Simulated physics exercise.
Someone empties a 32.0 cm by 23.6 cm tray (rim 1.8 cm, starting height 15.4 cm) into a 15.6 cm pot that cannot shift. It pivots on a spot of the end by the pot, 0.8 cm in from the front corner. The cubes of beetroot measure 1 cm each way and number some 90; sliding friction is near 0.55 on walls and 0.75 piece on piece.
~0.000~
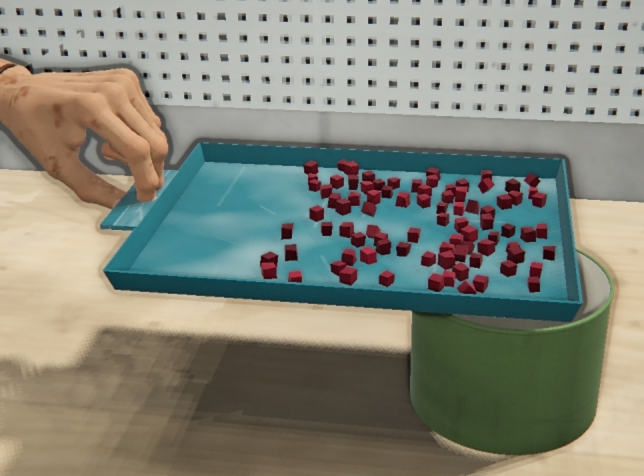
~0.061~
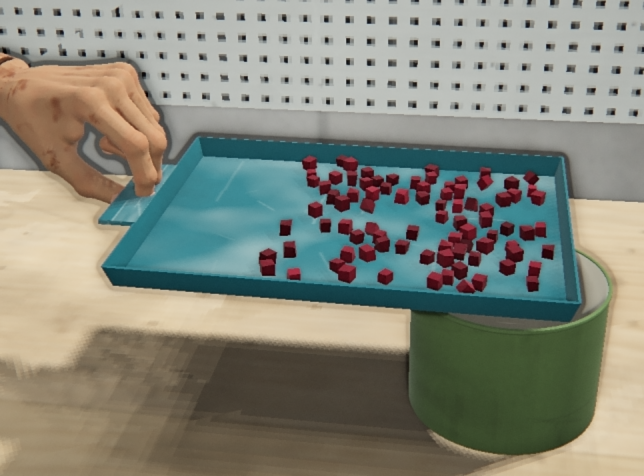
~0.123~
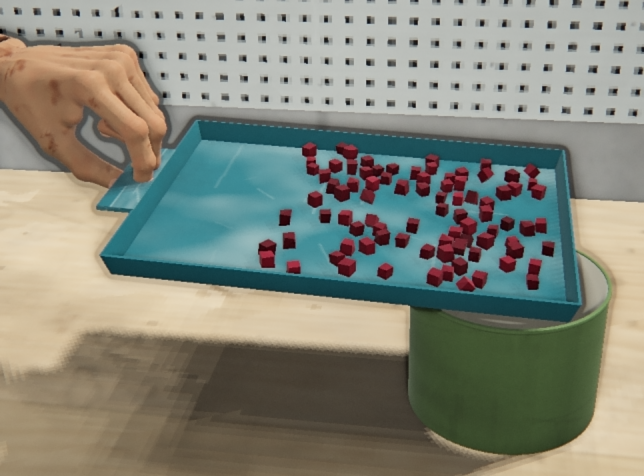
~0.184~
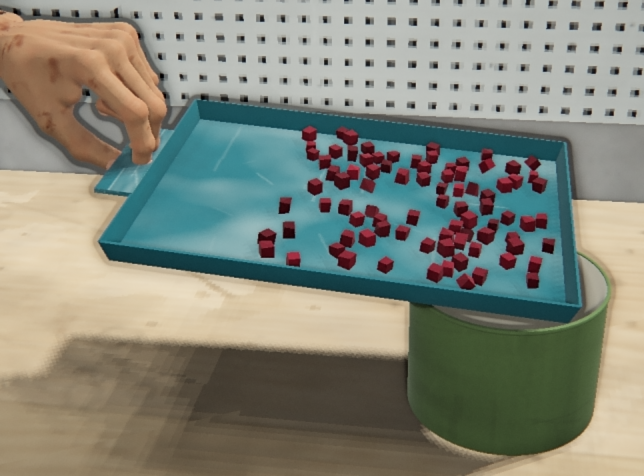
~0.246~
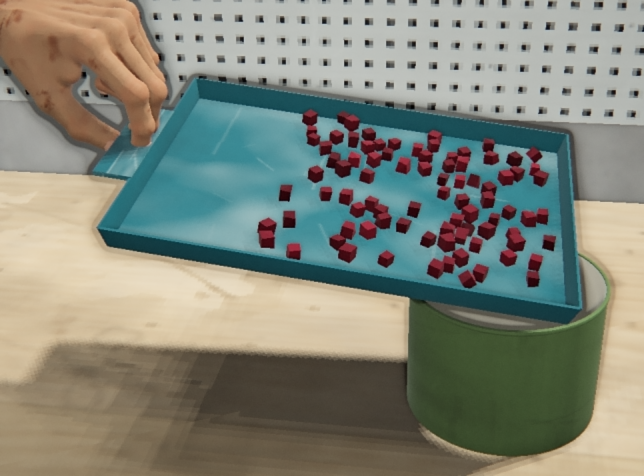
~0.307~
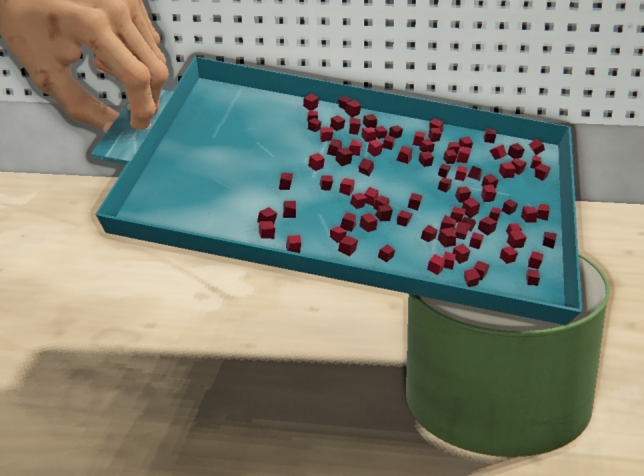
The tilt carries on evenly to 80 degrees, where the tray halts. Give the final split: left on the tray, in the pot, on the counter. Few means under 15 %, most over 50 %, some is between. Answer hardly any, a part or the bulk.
Left on the tray: The bulk; in the pot: Hardly any; on the counter: A part.
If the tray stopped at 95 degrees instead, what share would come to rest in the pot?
In that case some 0 per cent.
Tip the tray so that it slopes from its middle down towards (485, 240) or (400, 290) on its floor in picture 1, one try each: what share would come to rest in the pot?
Some 0 and 0 per cent.
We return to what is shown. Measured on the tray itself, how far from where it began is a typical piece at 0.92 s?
Some 8 cm.
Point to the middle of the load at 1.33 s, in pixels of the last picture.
Around (601, 301).
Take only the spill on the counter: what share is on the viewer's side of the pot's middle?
Roughly 100 per cent.
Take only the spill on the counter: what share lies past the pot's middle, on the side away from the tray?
Some 100 per cent.
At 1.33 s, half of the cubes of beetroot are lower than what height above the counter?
About 18 cm.
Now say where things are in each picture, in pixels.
Tray tilt 0 degrees, front corners at (112, 267) and (573, 299); middle of the pieces at (443, 219); pot at (511, 277), in the first frame.
Tray tilt 1 degrees, front corners at (111, 263) and (572, 299); middle of the pieces at (442, 217), in the second frame.
Tray tilt 3 degrees, front corners at (109, 252) and (573, 299), lowest corner right front; middle of the pieces at (442, 210), in the third frame.
Tray tilt 6 degrees, front corners at (108, 238) and (573, 301), lowest corner right front; middle of the pieces at (443, 201), in the fourth frame.
Tray tilt 10 degrees, front corners at (107, 225) and (573, 303), lowest corner right front; middle of the pieces at (444, 193), in the fifth frame.
Tray tilt 13 degrees, front corners at (106, 211) and (573, 305), lowest corner right front; middle of the pieces at (445, 185); pot at (507, 279). Its pace works out near 50 degrees a second, in the sixth frame.
After 0.92 s, tilt 44 degrees; the tray holds 100 %, the pot 0 %.
Then, at 1.33 s, tilt 65 degrees; the tray holds 60 %, the pot 0 %.
Then, at 1.82 s, tilt 80 degrees; the tray holds 55 %, the pot 0 %.
By 2.6 s all is still; tray 55 %, pot 0 %, counter 45 %.
